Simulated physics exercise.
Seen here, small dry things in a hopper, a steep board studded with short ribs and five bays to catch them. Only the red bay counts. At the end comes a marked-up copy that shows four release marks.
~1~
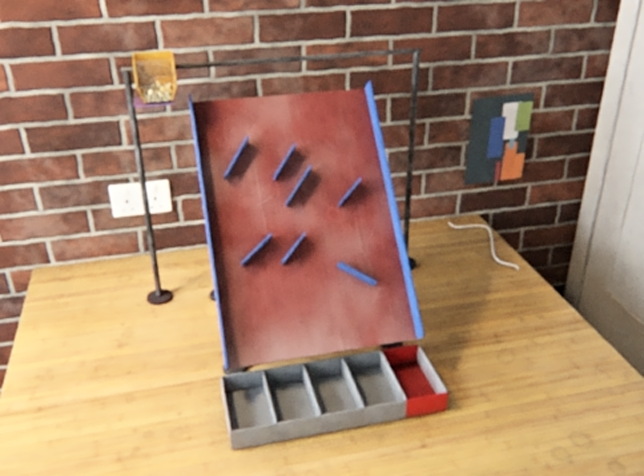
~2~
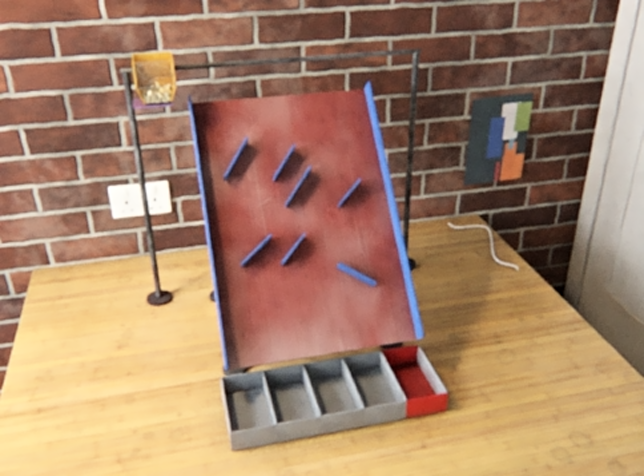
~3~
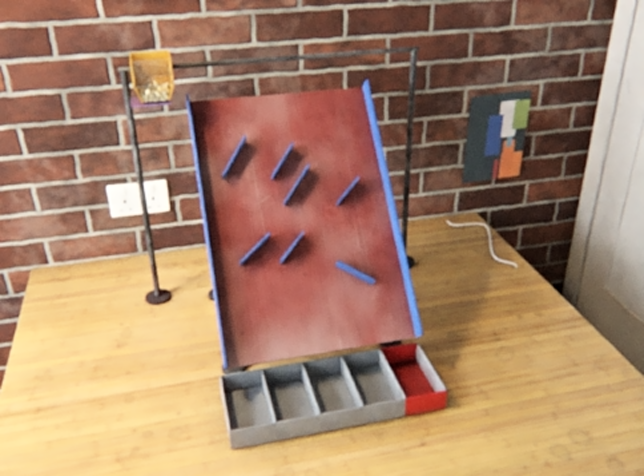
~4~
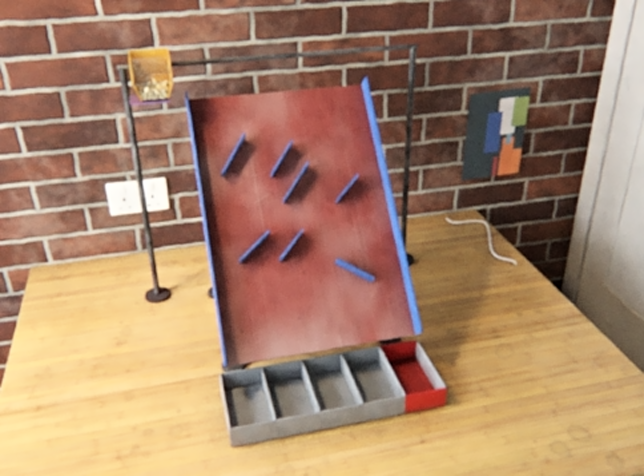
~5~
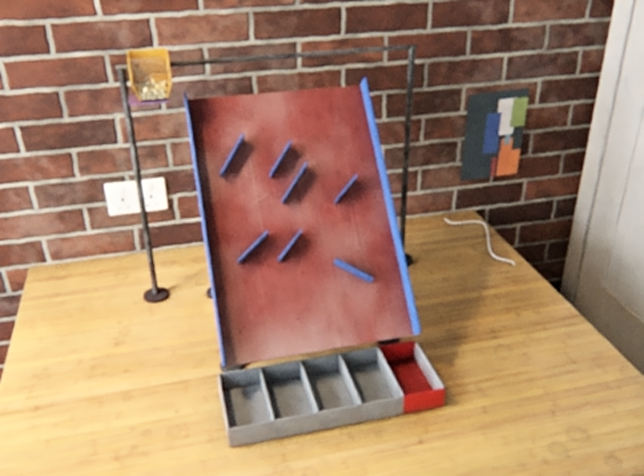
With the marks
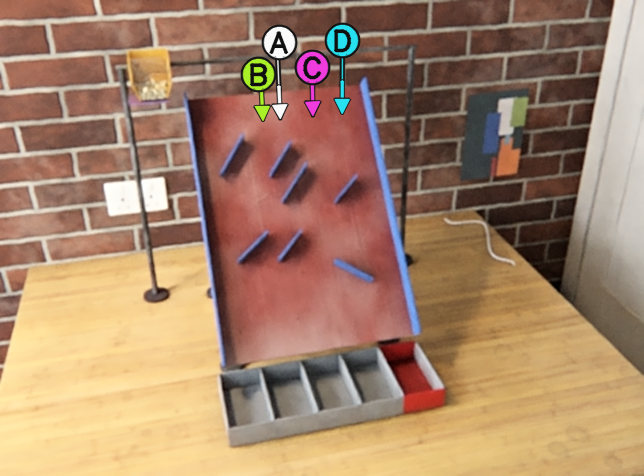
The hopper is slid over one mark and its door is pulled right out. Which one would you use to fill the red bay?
Go for D.
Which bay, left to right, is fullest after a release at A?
The first.
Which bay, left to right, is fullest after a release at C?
The third.
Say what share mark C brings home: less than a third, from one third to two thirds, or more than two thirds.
It is less than a third.
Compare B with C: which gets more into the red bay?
C.
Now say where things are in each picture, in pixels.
In the first frame, hopper near (155, 92), white beans, door shut.
In the second frame, ribs (225, 176) to (247, 137), (275, 176) to (295, 145), (287, 203) to (311, 166).
In the third frame, ribs (339, 201) to (359, 176), (241, 262) to (270, 233), (282, 260) to (304, 231).
In the fourth frame, ribs (337, 259) to (375, 278).
In the fifth frame, red bay near (424, 400), number 5 of 5 from the left.
On the marked copy, mark A meets the board at (280, 113); mark B meets the board at (262, 115); mark C meets the board at (312, 110); mark D meets the board at (342, 108).
With A, a small share in the red bay, the bulk in other bays, only a few held on the board.
With B, only a few in the red bay, all but a few in other bays.
With C, a small share in the red bay, the bulk in other bays, a small share outside the box.
With D, close to half in the red bay, close to a third in other bays, a small share outside the box.
